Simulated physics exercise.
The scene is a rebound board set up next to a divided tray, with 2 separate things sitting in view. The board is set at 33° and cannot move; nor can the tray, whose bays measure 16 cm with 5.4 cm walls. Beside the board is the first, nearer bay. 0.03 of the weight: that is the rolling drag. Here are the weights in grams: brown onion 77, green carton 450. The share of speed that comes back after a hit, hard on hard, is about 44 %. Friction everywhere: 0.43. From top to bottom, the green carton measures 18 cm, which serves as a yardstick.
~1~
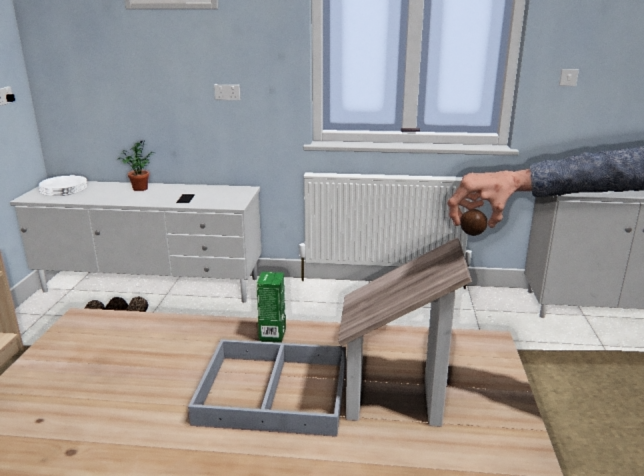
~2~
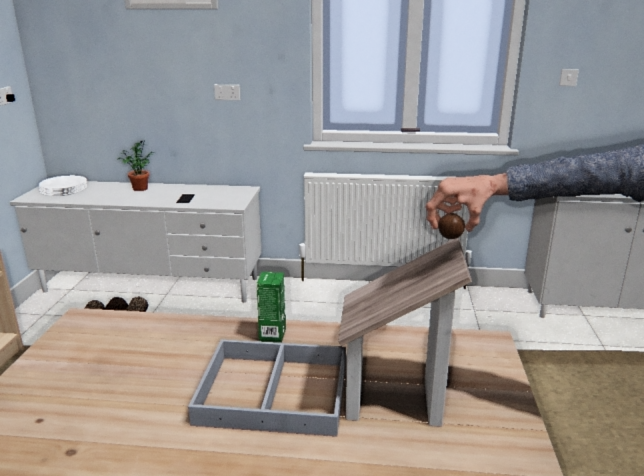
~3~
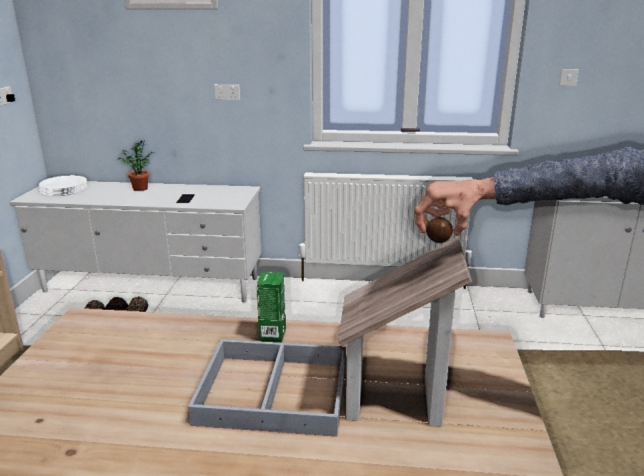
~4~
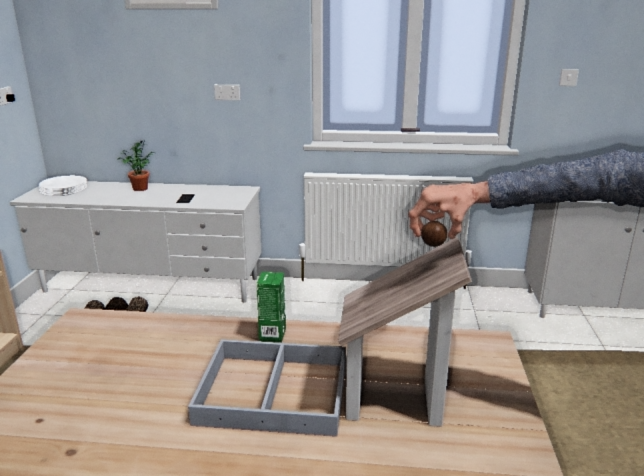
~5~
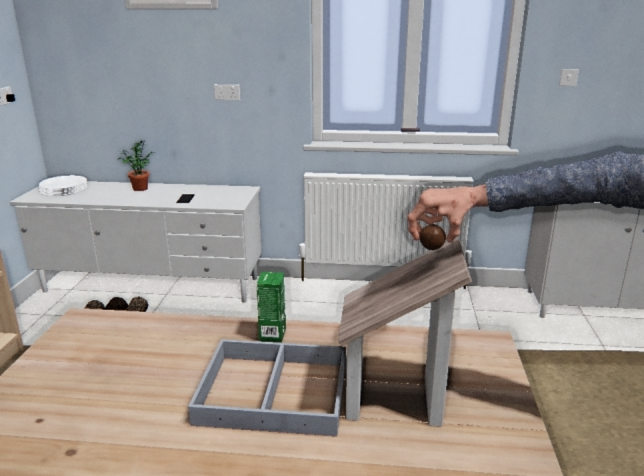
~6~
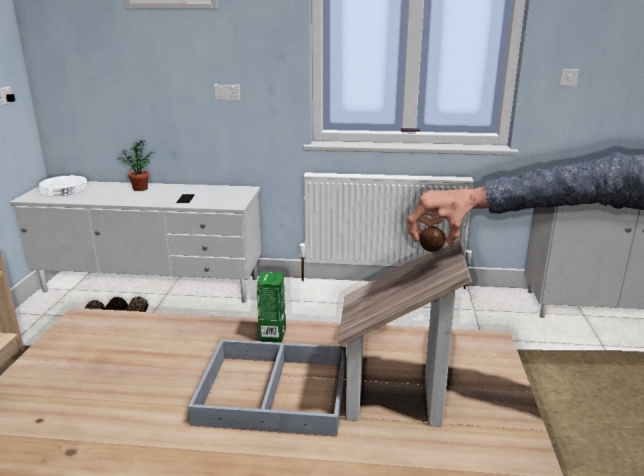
A hand carries a brown onion left and slightly down, then holds it above a sloping board.
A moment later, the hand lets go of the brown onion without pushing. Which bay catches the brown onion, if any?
Caught by no cell.
Then, 0.40 s after the last picture, brown onion near (365, 292).
Then, 0.70 s after the last picture, brown onion near (224, 352).
Then, 1.00 s after the last picture, it is outside the bays; brown onion near (93, 372).
By the end, it is outside the bays; green carton in place, give or take 4 cm.
